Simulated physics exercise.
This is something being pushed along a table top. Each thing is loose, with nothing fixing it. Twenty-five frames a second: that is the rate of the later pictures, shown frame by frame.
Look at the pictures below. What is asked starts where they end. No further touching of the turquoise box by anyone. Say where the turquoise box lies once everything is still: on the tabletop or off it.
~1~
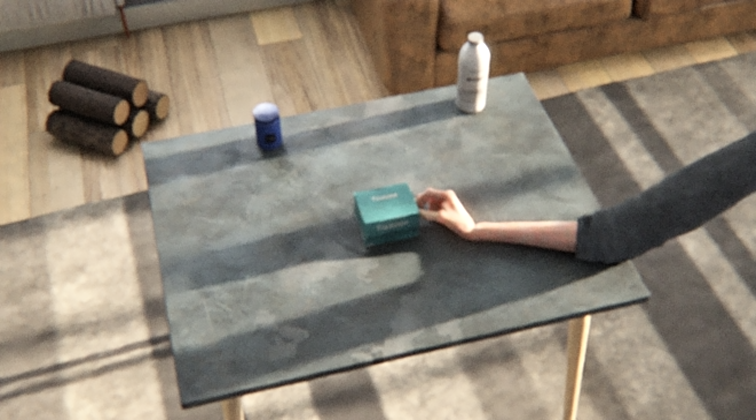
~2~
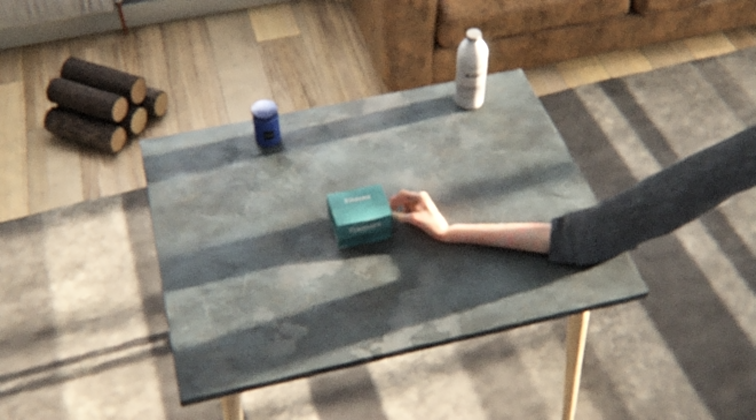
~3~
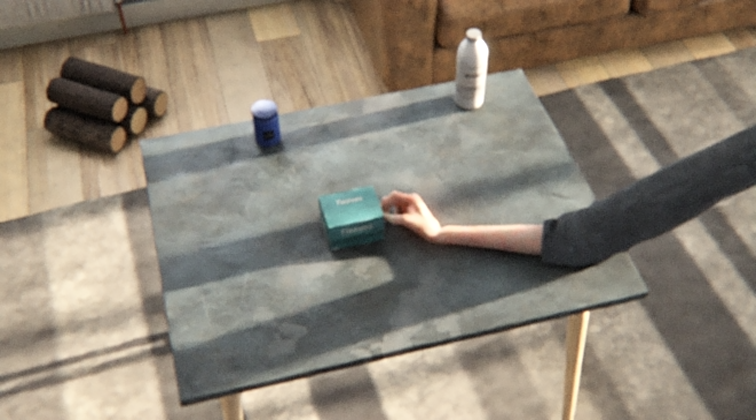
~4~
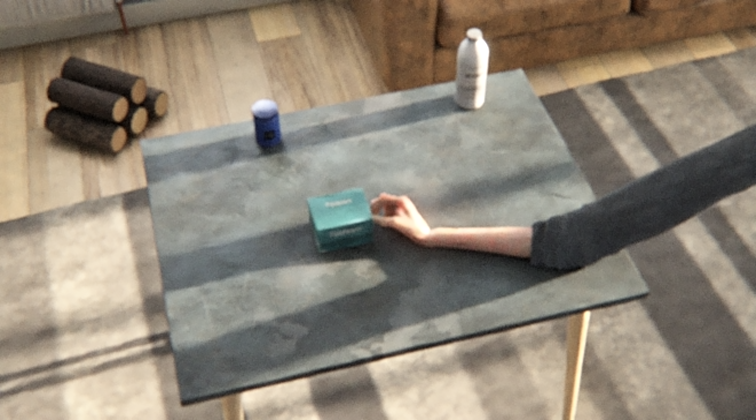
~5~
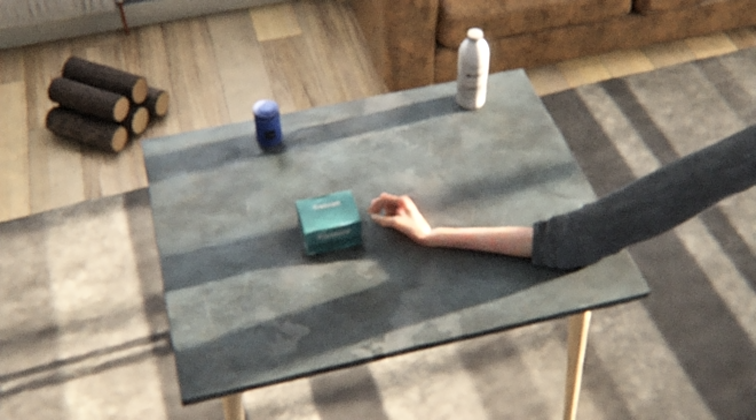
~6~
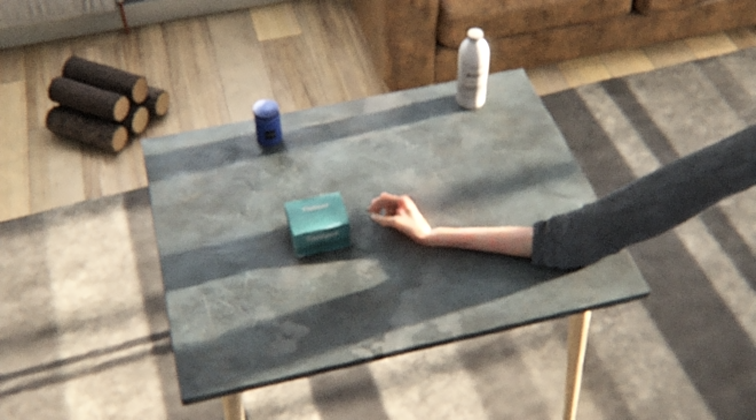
On the tabletop.
Then, 0.10 s later than the last frame, turquoise box moved about its own width near (296, 229).
Then, 0.20 s later than the last frame, turquoise box moved about its own width near (281, 232).
Then, 0.30 s later than the last frame, turquoise box moved about its own width near (275, 234).
When it is over, moved from the start, turquoise box. End places, in pixels of the last picture, turquoise box near (275, 234).
